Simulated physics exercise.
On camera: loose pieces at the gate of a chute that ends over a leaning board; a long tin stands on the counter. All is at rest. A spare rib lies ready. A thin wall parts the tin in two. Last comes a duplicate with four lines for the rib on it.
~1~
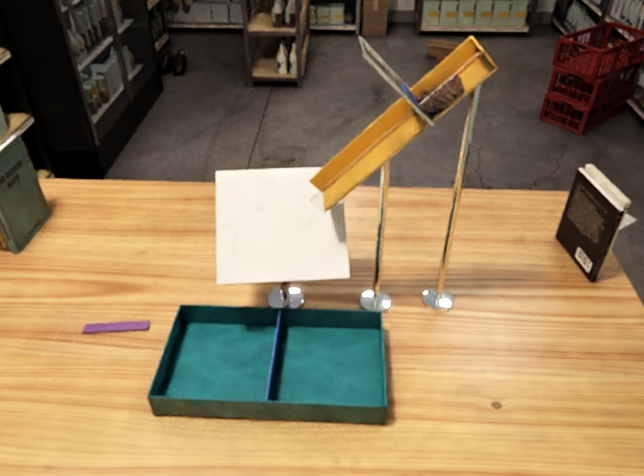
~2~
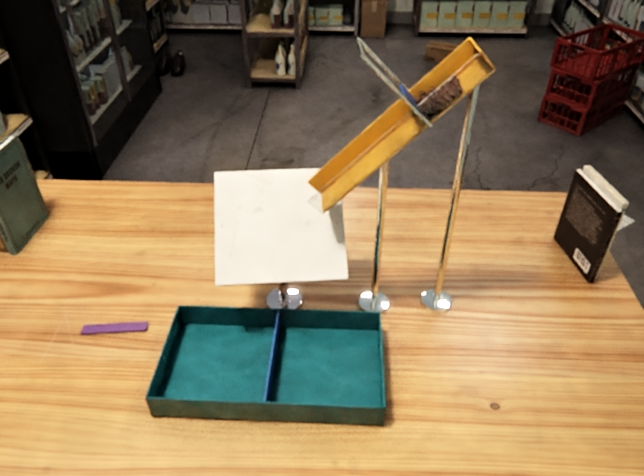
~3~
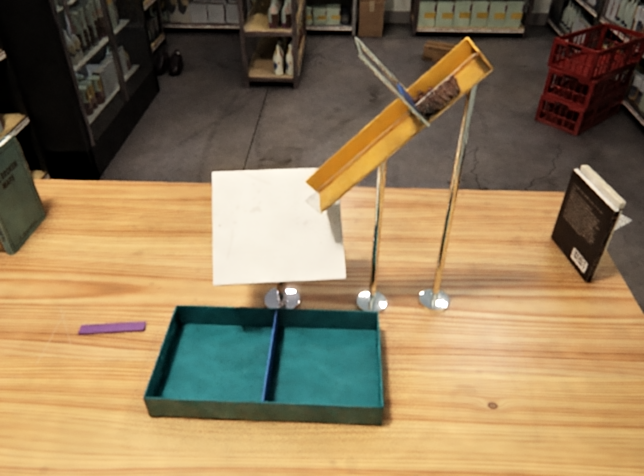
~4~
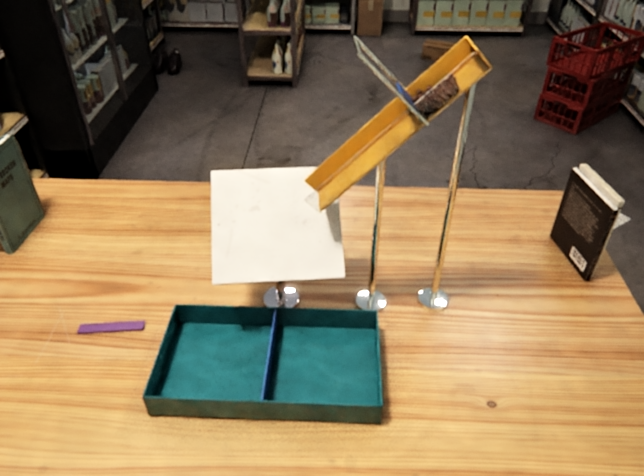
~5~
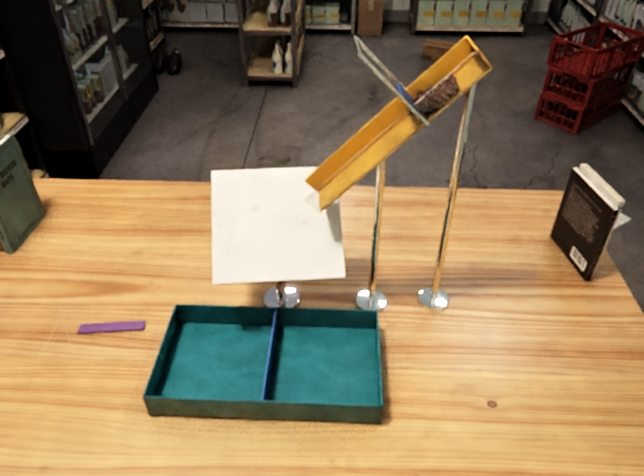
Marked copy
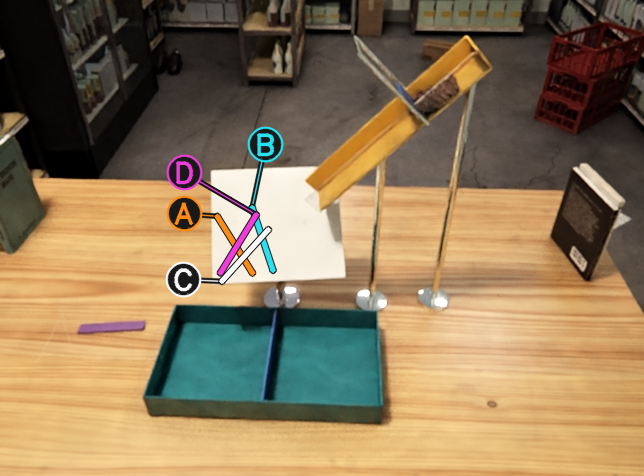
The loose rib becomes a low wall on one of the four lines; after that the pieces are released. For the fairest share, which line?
I would pick line A.
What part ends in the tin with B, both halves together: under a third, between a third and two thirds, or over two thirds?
Over two thirds.
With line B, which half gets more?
The right half.
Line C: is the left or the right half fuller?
The left half.
On the marked copy, line A from (217, 216) to (252, 272); line B from (252, 207) to (273, 270); line C from (268, 229) to (221, 281); line D from (256, 214) to (220, 273).
If A is chosen, of what is caught, about half in the left half, about half in the right.
If B is chosen, of what is caught, a small part in the left half, nearly all in the right.
If C is chosen, of what is caught, most in the left half, about a quarter in the right.
If D is chosen, of what is caught, most in the left half, a small part in the right.
